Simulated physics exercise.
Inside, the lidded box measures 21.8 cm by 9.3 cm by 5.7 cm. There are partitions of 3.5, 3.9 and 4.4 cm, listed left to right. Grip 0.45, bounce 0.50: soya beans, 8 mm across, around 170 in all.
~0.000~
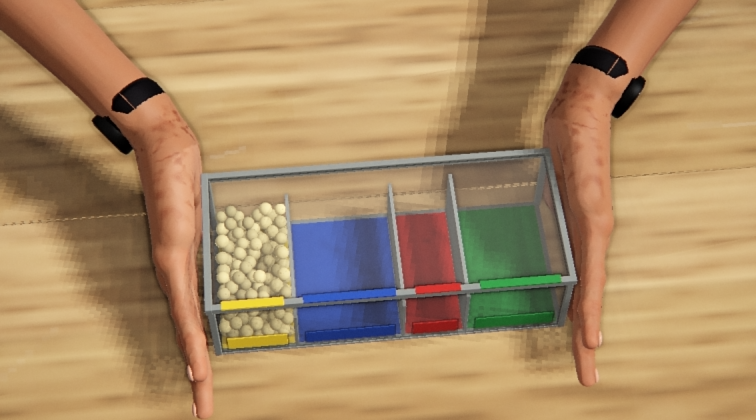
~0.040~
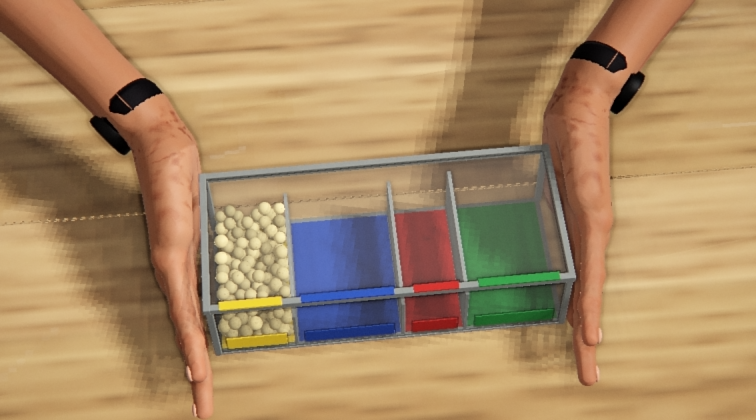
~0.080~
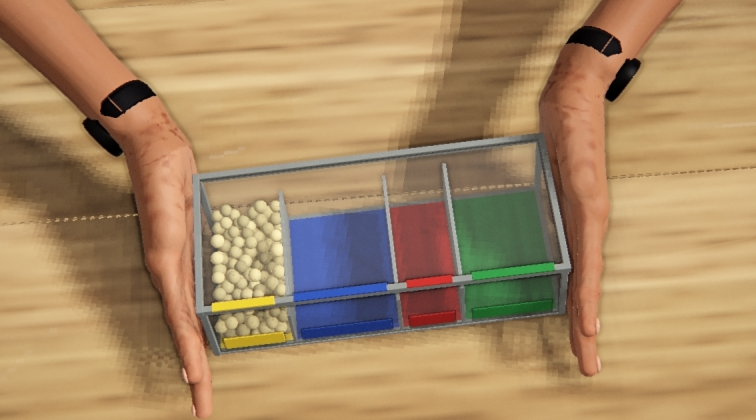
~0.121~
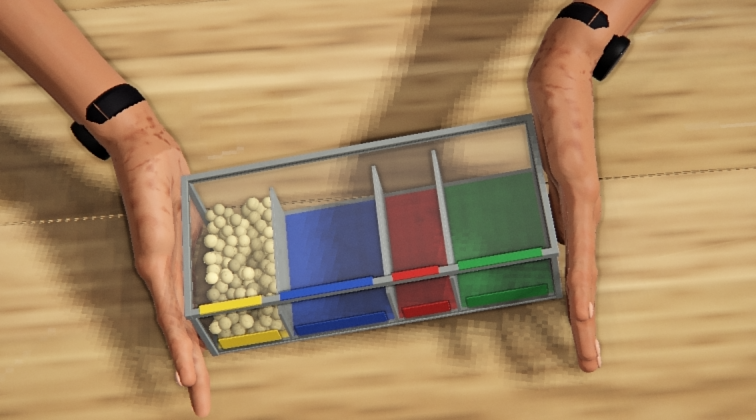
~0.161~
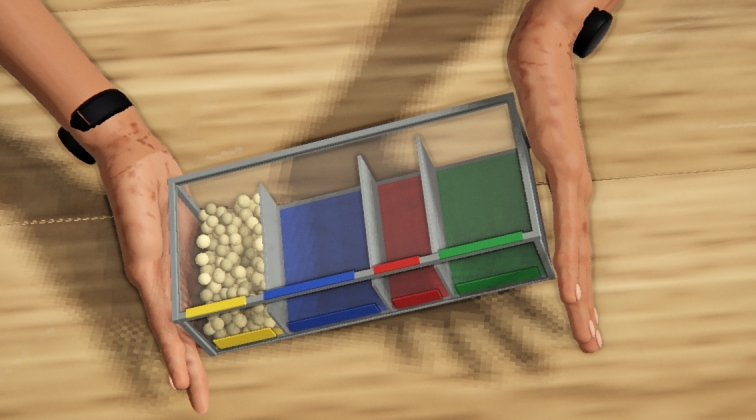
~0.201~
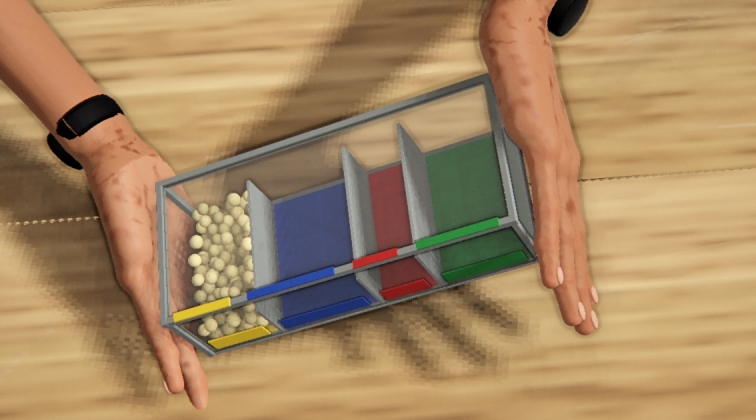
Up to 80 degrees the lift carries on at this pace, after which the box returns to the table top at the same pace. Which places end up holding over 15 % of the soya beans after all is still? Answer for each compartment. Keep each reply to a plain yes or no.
Here goes: Red no; blue no; green no; yellow yes.
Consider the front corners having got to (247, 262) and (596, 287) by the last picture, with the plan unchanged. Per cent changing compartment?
Around 55 per cent, it would seem.
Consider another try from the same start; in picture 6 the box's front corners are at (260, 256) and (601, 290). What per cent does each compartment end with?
Red = 20 %; blue = 40 %; green = 5 %; yellow = 35 %.
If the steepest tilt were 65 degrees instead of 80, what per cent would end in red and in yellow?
Shares: Red 0 and yellow 100, per cent.
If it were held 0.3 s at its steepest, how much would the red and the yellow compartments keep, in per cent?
That would leave red with 0 percent and yellow with 100 percent.
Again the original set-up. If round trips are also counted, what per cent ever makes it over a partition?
Something like 0 per cent of the pieces.
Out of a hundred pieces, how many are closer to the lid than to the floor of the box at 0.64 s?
20 per cent, give or take.
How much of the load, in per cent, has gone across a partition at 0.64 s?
At that moment it's some 0 per cent.
After 0.64 s, tilt 78 degrees; yellow 100 %.
After 0.94 s, tilt 31 degrees; yellow 100 %.
After 1.34 s, tilt 0 degrees; yellow 100 %.
At rest (1.8 s), red 0 %, blue 0 %, green 0 %, yellow 100 %.
